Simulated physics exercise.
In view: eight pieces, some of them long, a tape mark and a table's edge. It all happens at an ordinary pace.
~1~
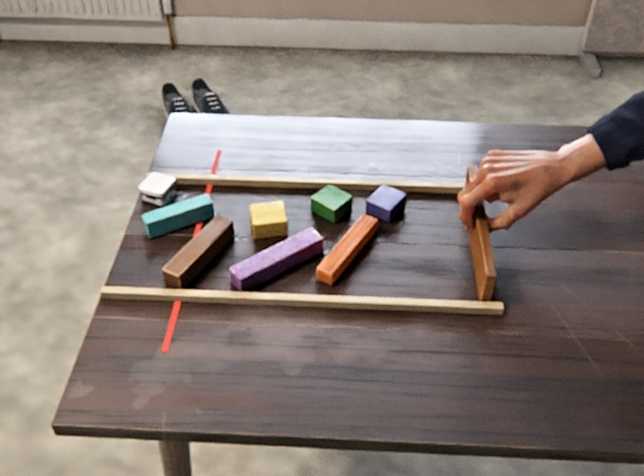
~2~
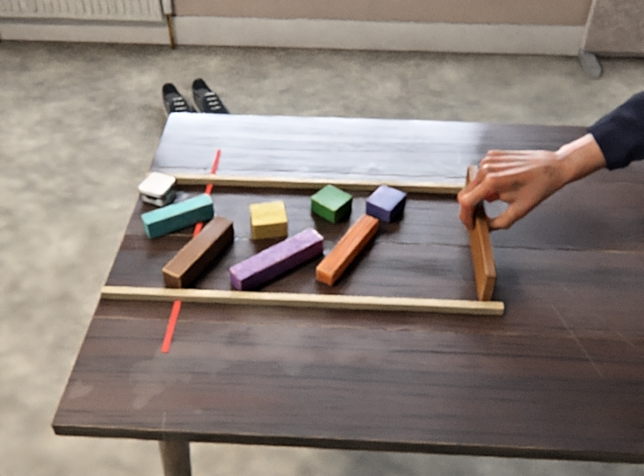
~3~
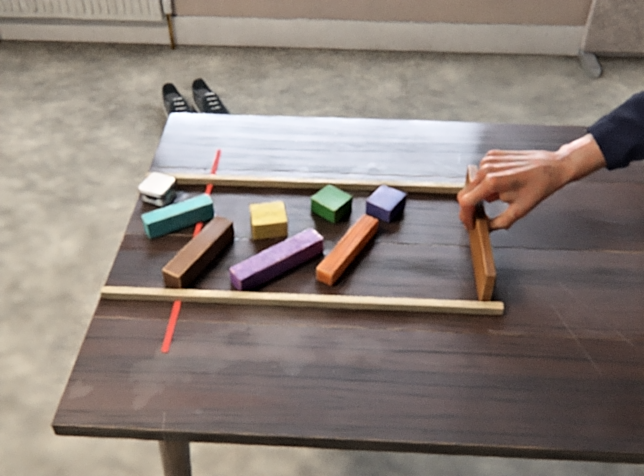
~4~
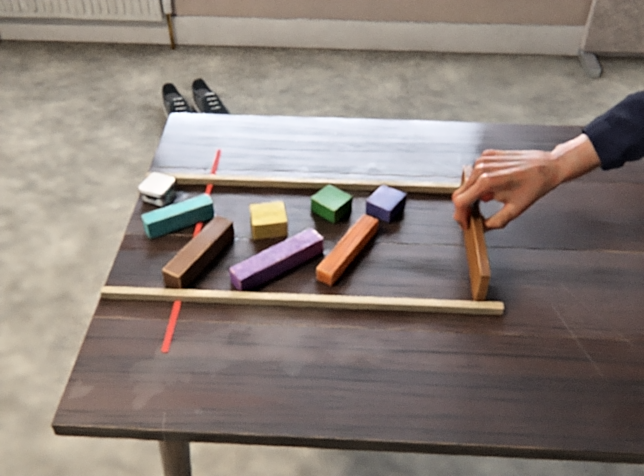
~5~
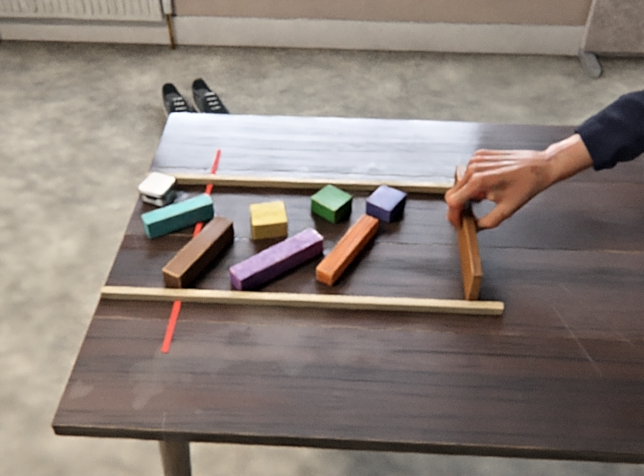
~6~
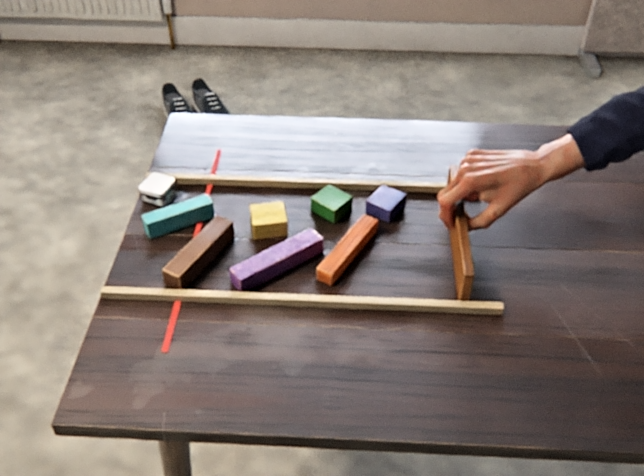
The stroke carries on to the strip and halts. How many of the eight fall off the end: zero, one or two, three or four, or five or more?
As it turns out, the number that fall off is one or two.
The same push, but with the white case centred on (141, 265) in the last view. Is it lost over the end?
The white case remains up.
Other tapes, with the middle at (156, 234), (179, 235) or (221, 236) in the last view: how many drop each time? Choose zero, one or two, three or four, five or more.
For each place: At least five; 1 or 2; none.
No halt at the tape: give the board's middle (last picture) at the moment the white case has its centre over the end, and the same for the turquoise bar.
About (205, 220), and (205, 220) for the other.
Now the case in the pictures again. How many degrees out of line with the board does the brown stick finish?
Near 0 degrees.
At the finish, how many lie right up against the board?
That makes 2.
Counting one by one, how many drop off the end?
In all, 2 of them.
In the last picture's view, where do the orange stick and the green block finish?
About (184, 241), and the other about (165, 186).
A little later, none off yet; white case at rest near (159, 191); turquoise bar at rest near (179, 216); brown stick at rest near (200, 252).
When it is over, the number that fall off is one or two; down, turquoise bar and white case.
